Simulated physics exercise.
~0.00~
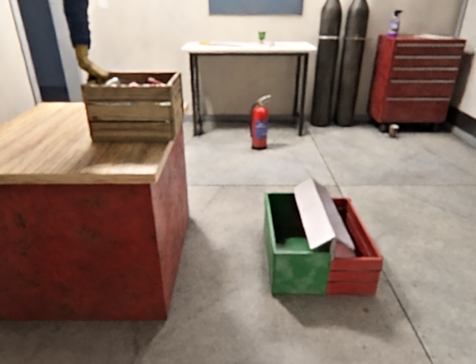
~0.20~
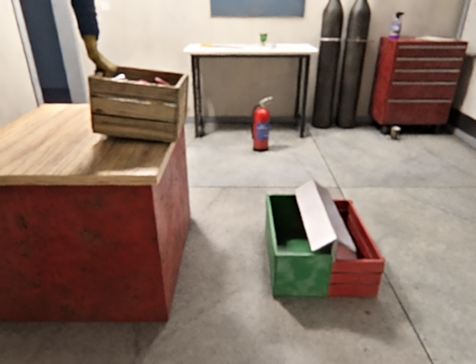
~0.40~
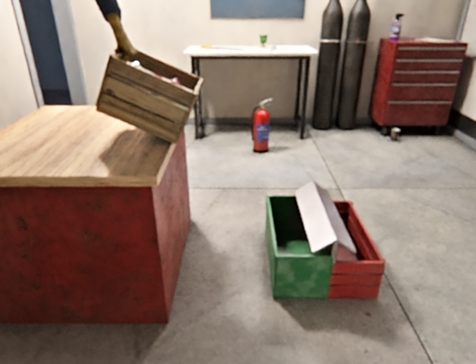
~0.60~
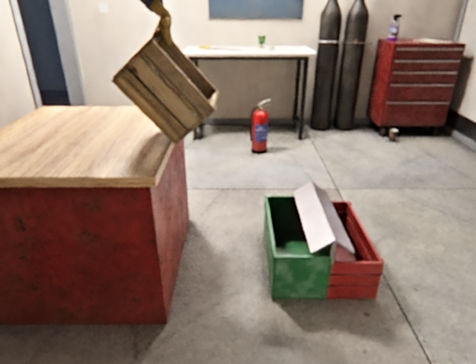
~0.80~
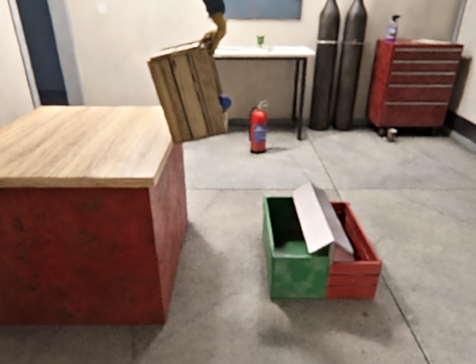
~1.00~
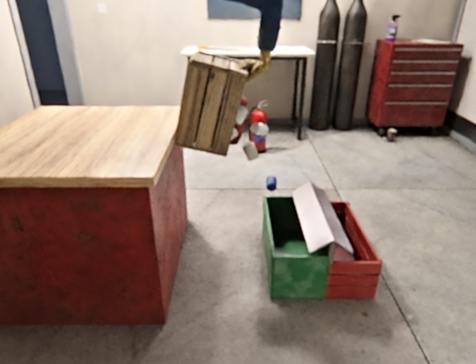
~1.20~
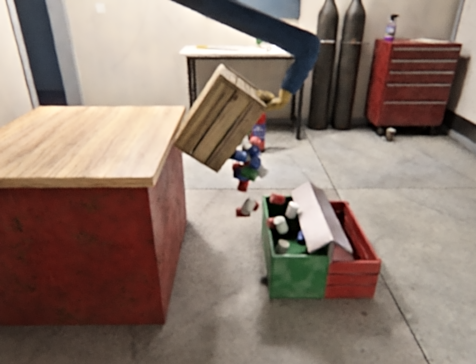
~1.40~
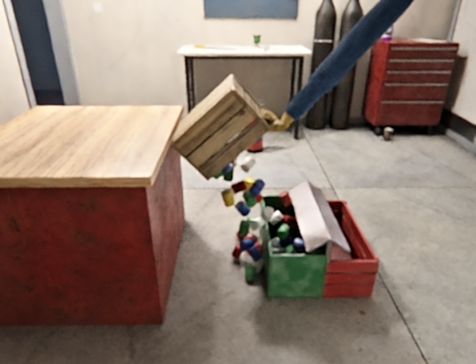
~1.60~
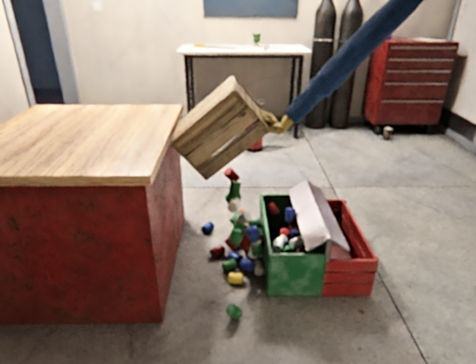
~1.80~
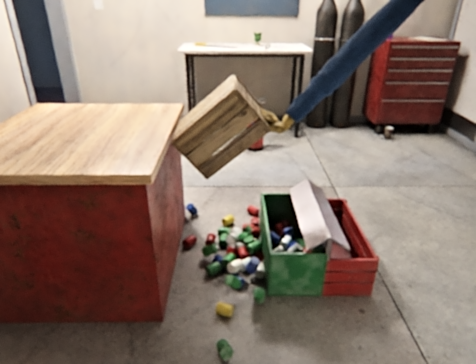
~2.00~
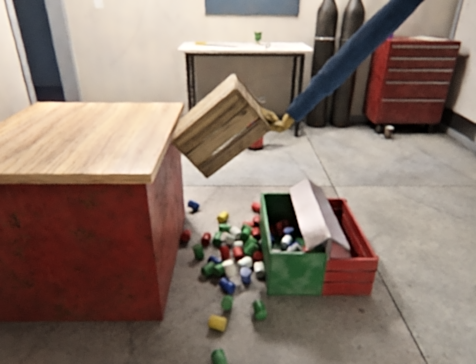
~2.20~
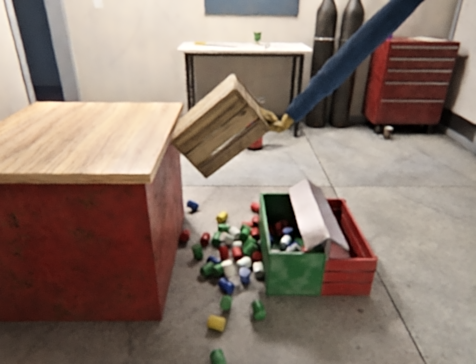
In a workshop, a gloved hand tipped a wooden crate off the edge of a bench, spilling small colourful jars toward a green box beside a red one; some landed in the green box, but most ended up scattered on the floor before it.
